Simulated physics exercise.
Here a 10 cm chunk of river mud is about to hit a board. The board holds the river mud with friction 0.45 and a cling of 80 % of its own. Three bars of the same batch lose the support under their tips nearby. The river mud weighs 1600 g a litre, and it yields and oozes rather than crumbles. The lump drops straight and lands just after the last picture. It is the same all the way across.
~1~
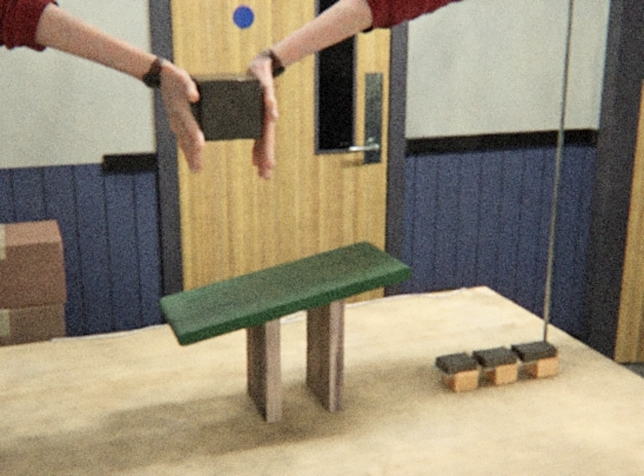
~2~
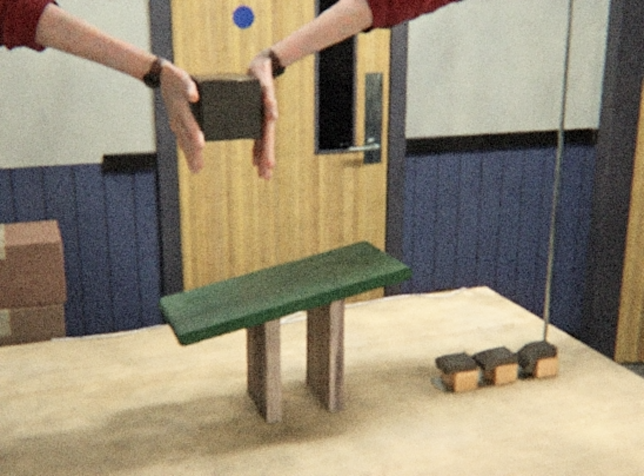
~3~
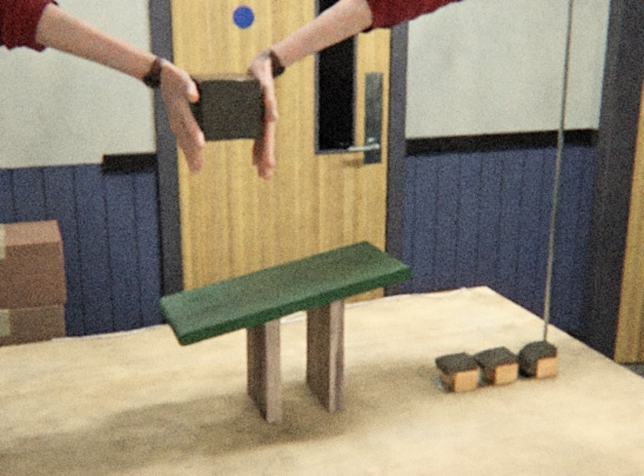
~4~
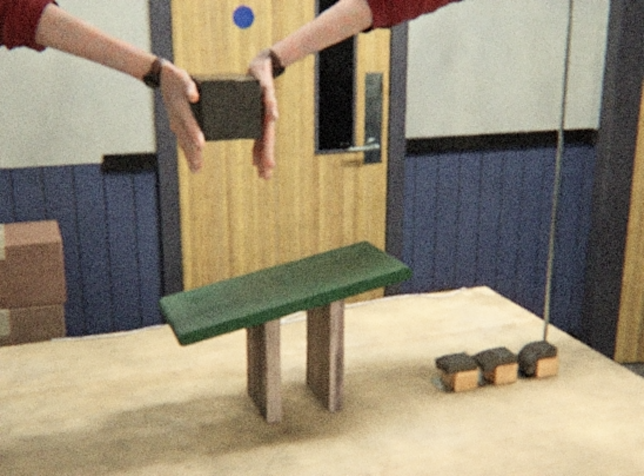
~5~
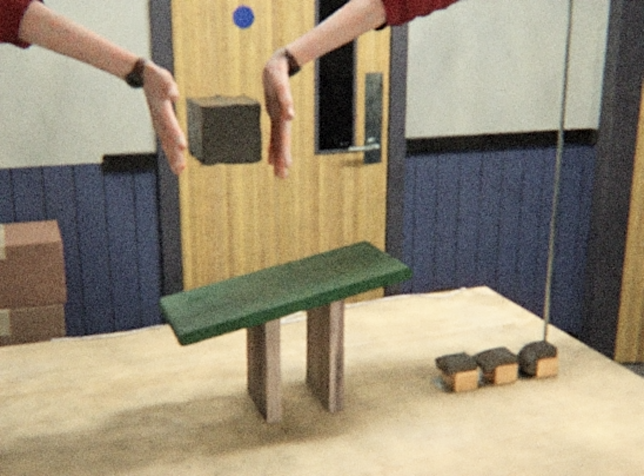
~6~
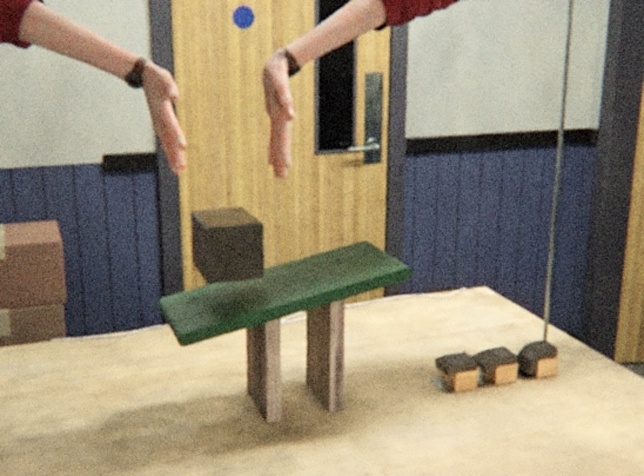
Two hands hold a dark block above a tilted green board on two upright supports while the dark tips of three small bars at right sag slightly; the hands then part and the block drops toward the board.
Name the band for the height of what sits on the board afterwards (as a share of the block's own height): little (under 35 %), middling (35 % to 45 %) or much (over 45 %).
The height of what sits on the board afterwards (as a share of the block's own height) is middling, 35 % to 45 %.
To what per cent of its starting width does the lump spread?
Some 240 %.
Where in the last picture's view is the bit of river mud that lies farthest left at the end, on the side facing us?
Near (170, 331).
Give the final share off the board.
Roughly 20 % off the board.
Then, 0.11 s after the last picture, it stands 38 % of its first height and none has gone off the board.
Then, 0.24 s after the last picture, it stands 38 % of its first height and none has gone off the board.
Then, 0.38 s after the last picture, it stands 38 % of its first height and 22 % has gone off the board.
Then, 0.51 s after the last picture, it stands 38 % of its first height and 22 % has gone off the board.
Then, 0.61 s after the last picture, at the end, it stands 38 % of its first height and 22 % has gone off the board.
